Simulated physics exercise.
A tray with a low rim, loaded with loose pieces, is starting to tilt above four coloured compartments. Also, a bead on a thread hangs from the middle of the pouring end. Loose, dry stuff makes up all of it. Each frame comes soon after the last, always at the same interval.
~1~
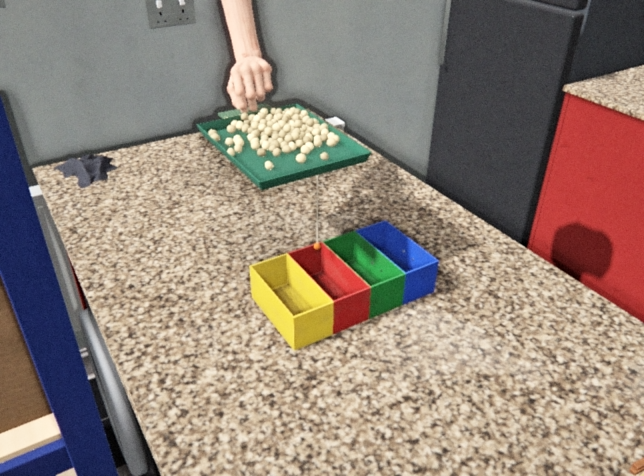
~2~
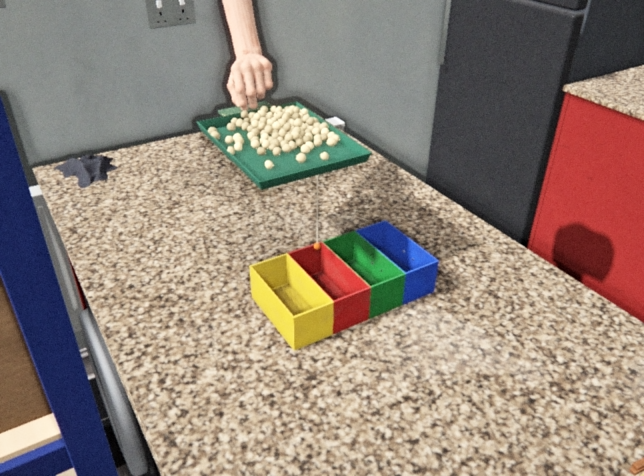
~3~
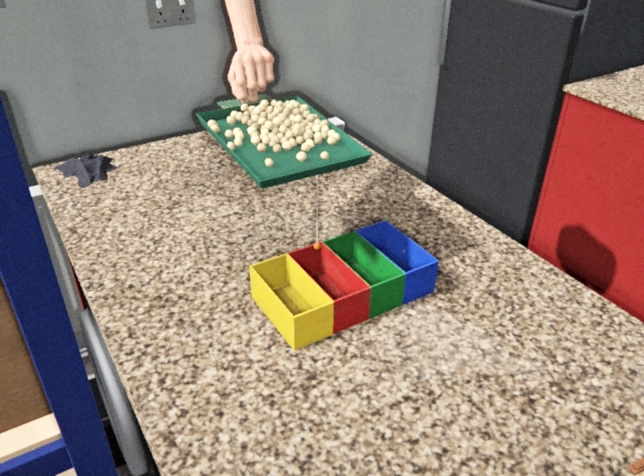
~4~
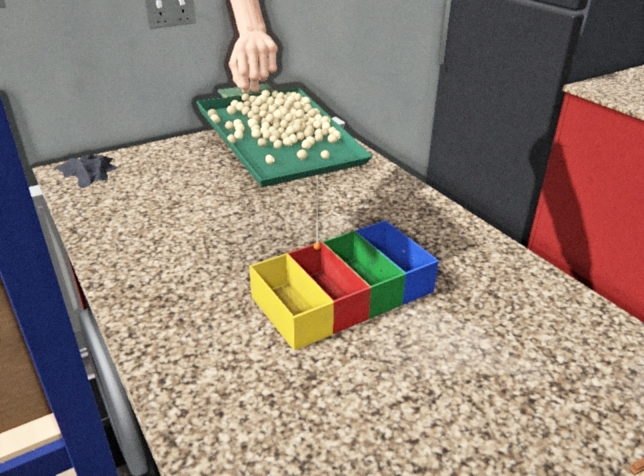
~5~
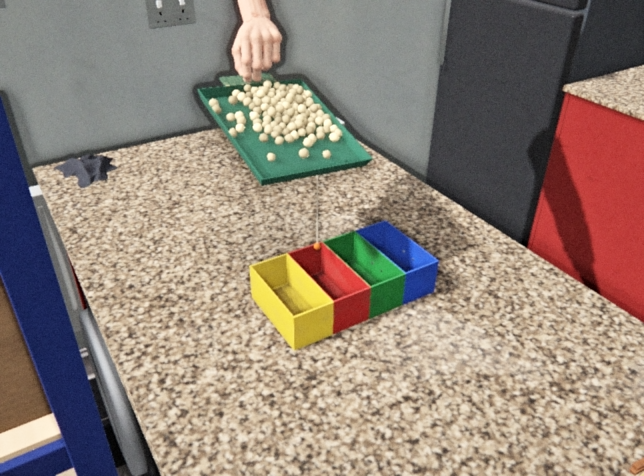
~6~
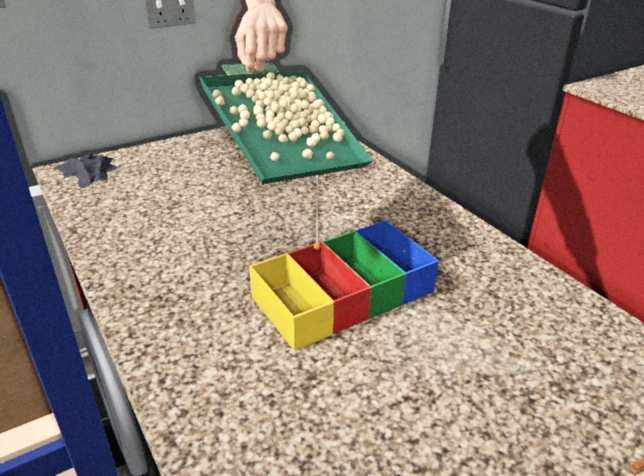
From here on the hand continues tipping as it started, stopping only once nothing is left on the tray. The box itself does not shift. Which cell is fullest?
The green cell.
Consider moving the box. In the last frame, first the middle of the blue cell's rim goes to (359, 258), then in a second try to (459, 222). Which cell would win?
Try 1 - the blue one. Try 2 - the yellow cell.
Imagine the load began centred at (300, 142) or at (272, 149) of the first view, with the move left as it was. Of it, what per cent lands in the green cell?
It comes to about 40 per cent the first time and about 50 per cent the second.
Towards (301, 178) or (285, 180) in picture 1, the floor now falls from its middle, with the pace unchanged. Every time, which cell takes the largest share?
Yellow, then the cell in yellow.
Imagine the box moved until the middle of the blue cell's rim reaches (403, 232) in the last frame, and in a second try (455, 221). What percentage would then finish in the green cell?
First position: Some 40 %; second position: Some 0 %.
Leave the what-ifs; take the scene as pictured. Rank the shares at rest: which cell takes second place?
The second spot goes to the blue cell.
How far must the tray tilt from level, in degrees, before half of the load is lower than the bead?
At about 80°.
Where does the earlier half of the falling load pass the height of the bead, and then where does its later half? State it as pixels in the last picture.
Around (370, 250), followed by around (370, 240).
Soon, tray tipped steeply; about two thirds on the tray; a small part in the green cell; a stray few in the blue cell; a stray few in the red cell; about a quarter falling or outside the box.
A while on, tray tipped past a quarter turn; a stray few on the tray; about half in the green cell; about a quarter in the blue cell; a small part in the red cell; a stray few in the yellow cell; a small part falling or outside the box.
Towards the end, tray tipped past a quarter turn; about half in the green cell; about a quarter in the blue cell; a small part in the red cell; a stray few in the yellow cell; a small part falling or outside the box.
Finally, tray tipped past a quarter turn; about half in the green cell; about a quarter in the blue cell; a small part in the red cell; a stray few in the yellow cell; a small part outside the box.
